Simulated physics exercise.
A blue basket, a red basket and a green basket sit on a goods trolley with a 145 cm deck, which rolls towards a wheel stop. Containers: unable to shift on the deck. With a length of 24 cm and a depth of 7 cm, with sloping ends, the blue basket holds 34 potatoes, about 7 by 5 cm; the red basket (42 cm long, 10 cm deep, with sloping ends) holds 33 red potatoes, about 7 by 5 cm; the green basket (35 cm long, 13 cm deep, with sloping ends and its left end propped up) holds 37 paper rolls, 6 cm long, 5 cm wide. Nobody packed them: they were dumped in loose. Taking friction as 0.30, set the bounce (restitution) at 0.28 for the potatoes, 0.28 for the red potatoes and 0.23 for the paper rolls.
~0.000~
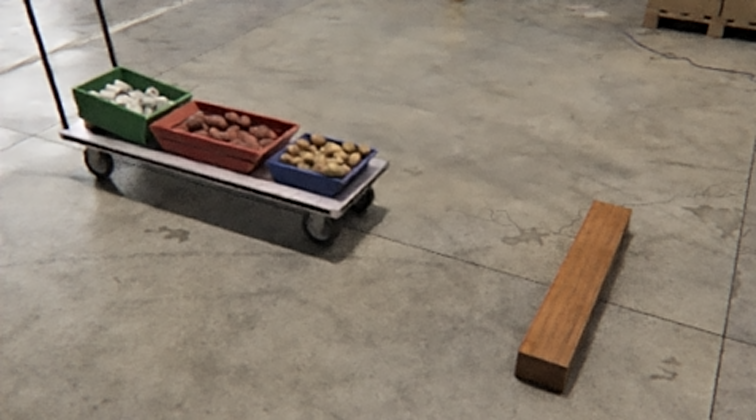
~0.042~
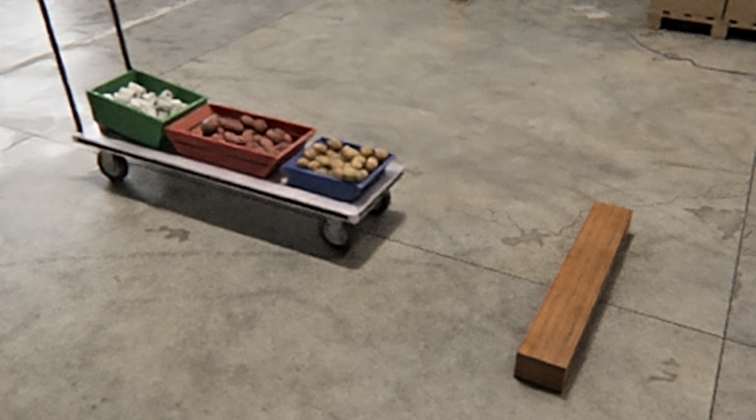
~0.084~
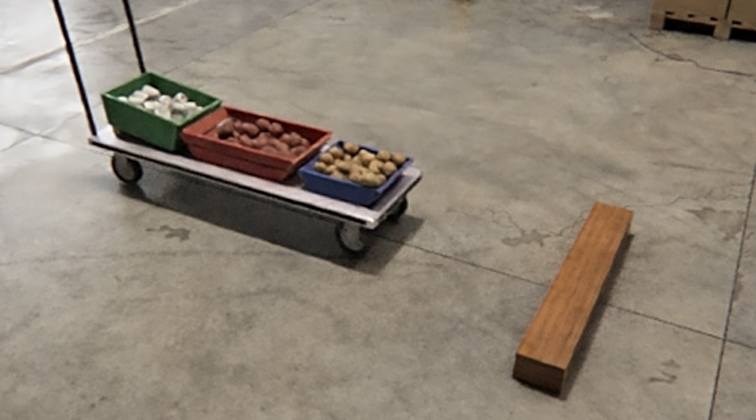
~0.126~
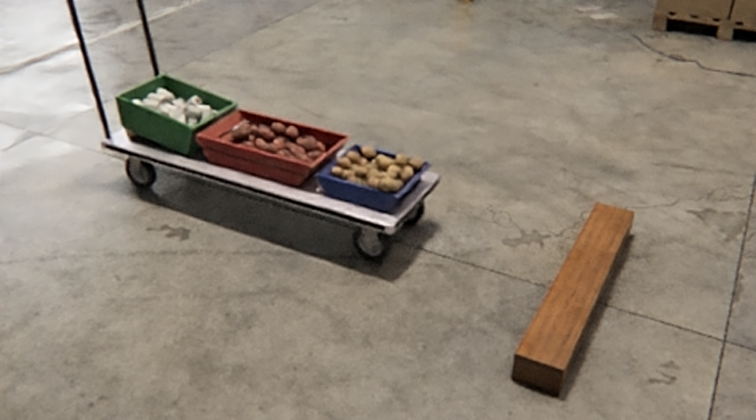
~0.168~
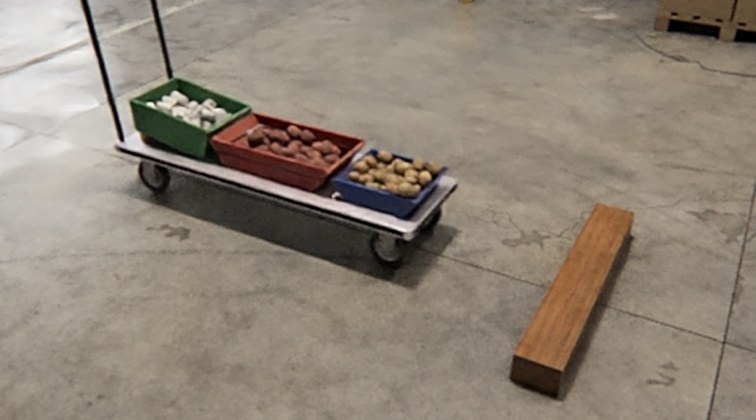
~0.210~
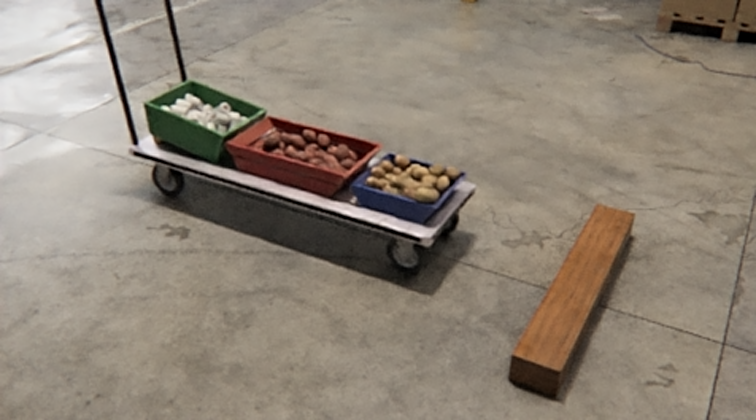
In this clip, a flat trolley carrying a green basket of white rolls, a red basket of red potatoes and a blue basket of potatoes rolls steadily rightward across a concrete floor, drawing closer to a wooden beam.
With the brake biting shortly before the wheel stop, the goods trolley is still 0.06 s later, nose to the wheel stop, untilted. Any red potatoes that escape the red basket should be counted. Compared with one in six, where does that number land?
Escapees number beneath one in six.
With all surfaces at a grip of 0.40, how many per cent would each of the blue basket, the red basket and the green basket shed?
Blue basket 10, red basket 0, green basket 0 per cent.
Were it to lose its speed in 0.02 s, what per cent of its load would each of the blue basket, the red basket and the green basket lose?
Blue basket 20 %, red basket 10 %, green basket 10 %.
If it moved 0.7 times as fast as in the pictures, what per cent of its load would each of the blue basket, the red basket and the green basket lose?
In that case the blue basket sheds 10 per cent, the red basket 0 per cent and the green basket 0 per cent.
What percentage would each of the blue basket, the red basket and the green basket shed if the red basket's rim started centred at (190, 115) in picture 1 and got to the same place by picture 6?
Then blue basket 40, red basket 20, green basket 10 per cent.
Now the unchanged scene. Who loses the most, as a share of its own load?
Blue basket.
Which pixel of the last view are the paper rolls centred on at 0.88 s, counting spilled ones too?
Centre: About (308, 153) px.
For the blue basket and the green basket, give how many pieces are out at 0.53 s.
Estimate at that time - blue basket 1, green basket 0, give or take.
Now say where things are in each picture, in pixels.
In the first frame (places track the rim corner closest to us here; the camera moves round a little), red basket (259, 152); blue basket (341, 180); 86 cm to go; all still inside.
Red basket (276, 156); blue basket (359, 185); 78 cm to go, in the second frame.
Red basket (293, 161); blue basket (378, 190); 70 cm to go, in the third frame.
Red basket (310, 165); blue basket (396, 195); 63 cm to go, in the fourth frame.
Red basket (327, 170); blue basket (415, 201); 55 cm to go, in the fifth frame.
Red basket (344, 175); blue basket (433, 207); 47 cm to go; all still inside, in the sixth frame.
After 0.43 s, it begins to slow.
After 0.53 s, the blue basket is down by 1 of 34, the red basket has all 33 and the green basket has all 37.
After 0.65 s, the blue basket is down by 5 of 34, the red basket is down by 1 of 33 and the green basket has all 37.
After 0.88 s, the blue basket is down by 7 of 34, the red basket is down by 2 of 33 and the green basket is down by 1 of 37.
Outcome (at 1.39 s), the blue basket is down by 7 of 34, the red basket is down by 2 of 33 and the green basket is down by 1 of 37. Asked share, 2 of 33, 6 per cent.
